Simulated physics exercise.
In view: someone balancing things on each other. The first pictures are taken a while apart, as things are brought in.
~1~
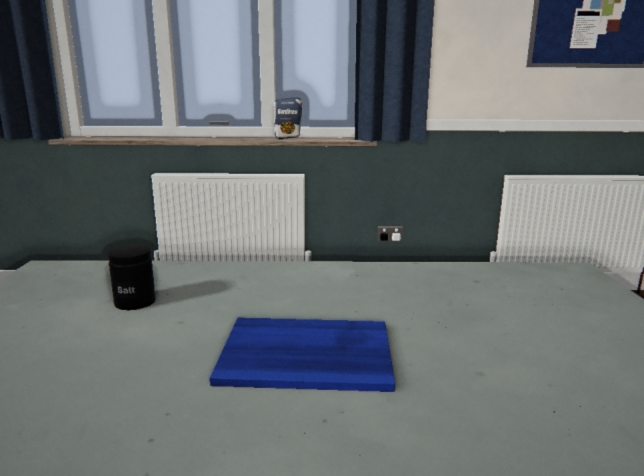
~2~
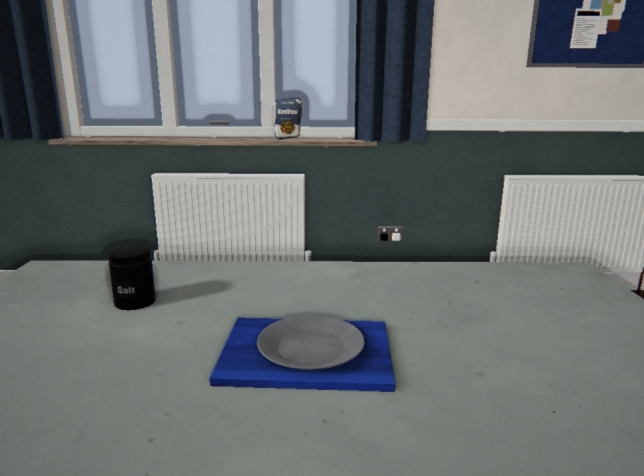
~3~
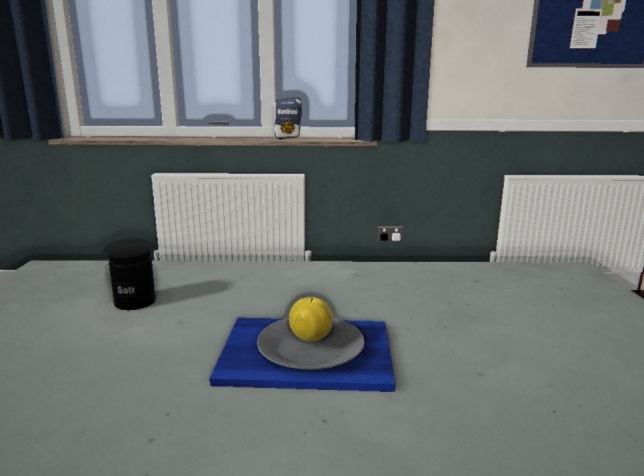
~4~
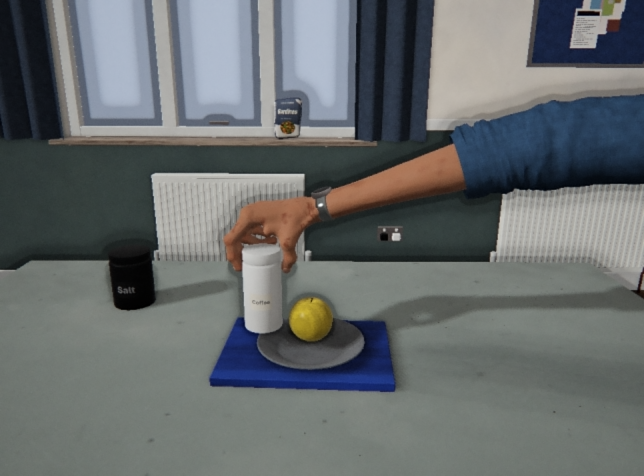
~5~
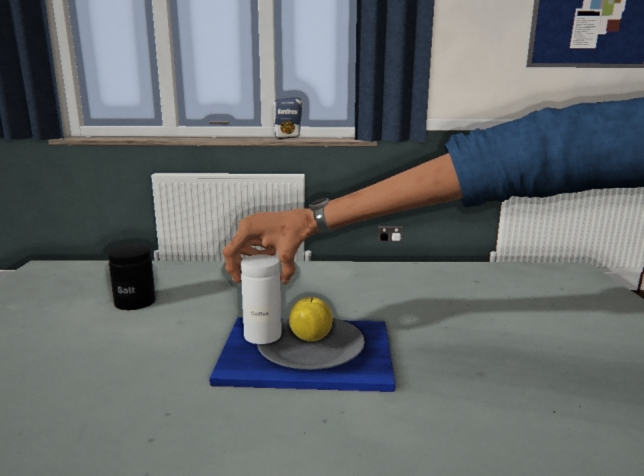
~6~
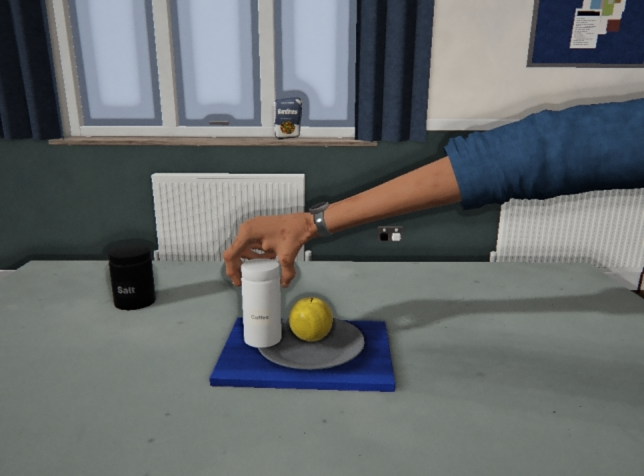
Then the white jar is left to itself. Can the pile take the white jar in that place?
Here the pile stays up.
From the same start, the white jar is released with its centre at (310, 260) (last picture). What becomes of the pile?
Then it loses its balance.
Then, 0.70 s after the last picture, nothing has stirred.
Then, 1.70 s after the last picture, white jar resting near (262, 303).
At rest, all 5 in place. Seen from the same camera at the end, white jar near (262, 303). The pile holds.
